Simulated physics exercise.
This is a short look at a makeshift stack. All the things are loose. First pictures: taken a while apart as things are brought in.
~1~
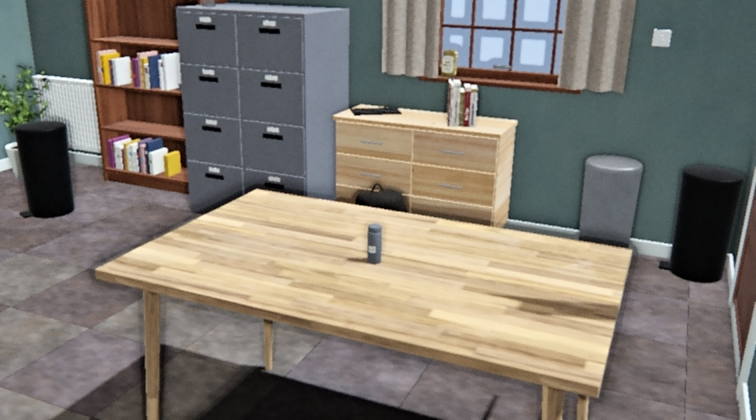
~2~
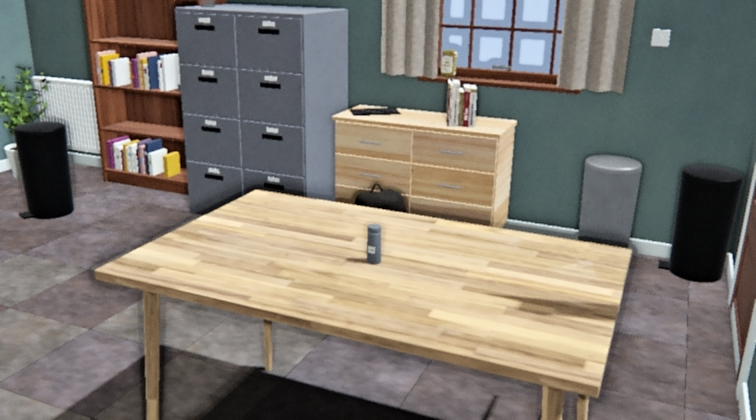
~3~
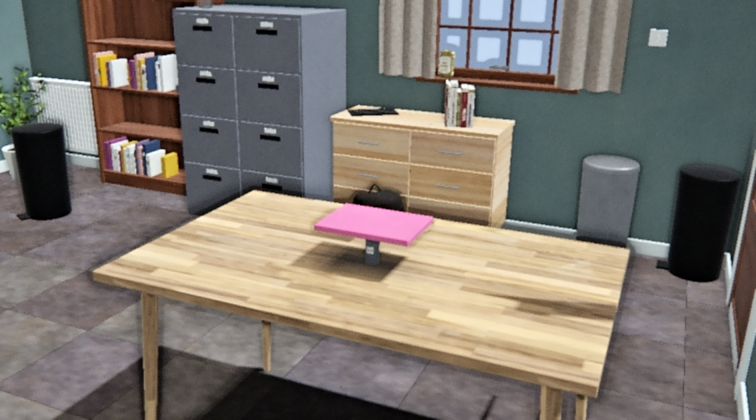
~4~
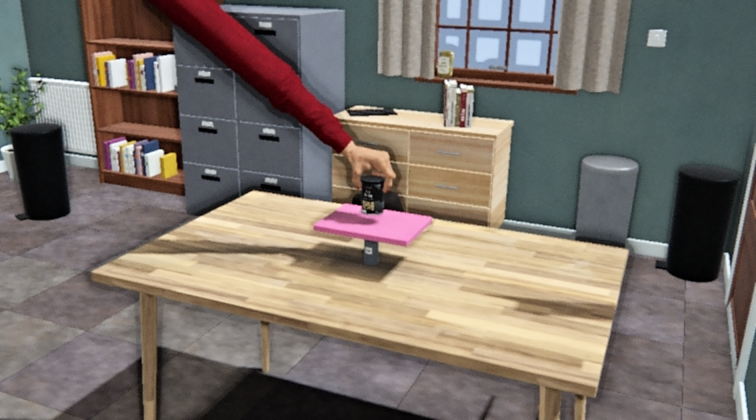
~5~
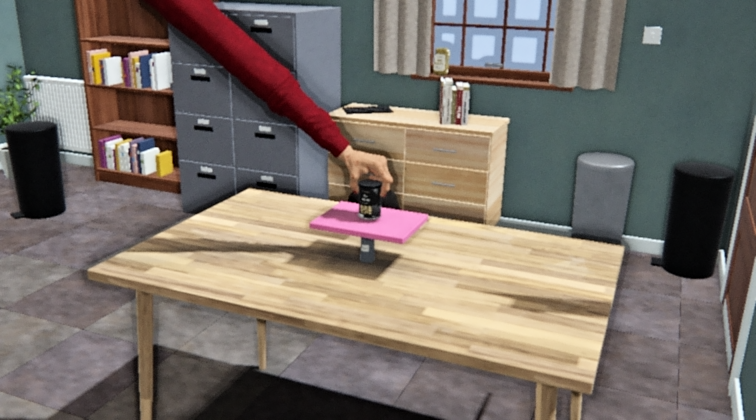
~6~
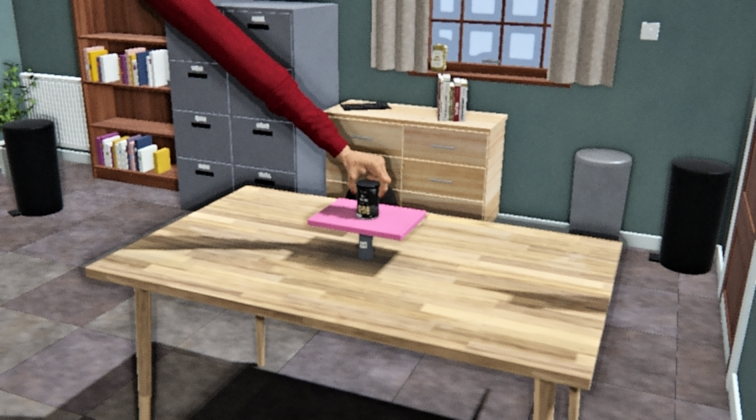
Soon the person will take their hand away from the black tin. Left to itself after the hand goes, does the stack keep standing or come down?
My guess is that nothing will drop.
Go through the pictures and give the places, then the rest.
In the first frame, the last thing is not in view yet.
In the second frame, the last thing is not in view yet.
In the third frame, the last thing is not in view yet; pink lid (375, 224).
In the fourth frame, coming down; black tin (373, 195); pink lid (374, 224).
In the fifth frame, coming down; black tin (370, 199); pink lid (370, 221).
In the sixth frame, set down, still held; black tin (368, 200); pink lid (368, 218).
Then, 0.20 s on from there, no change.
Then, 0.40 s on from there, black tin resting near (368, 200).
In the end, all 3 unmoved. At the end, from the last picture's camera, black tin near (368, 200). The stack keeps its balance.
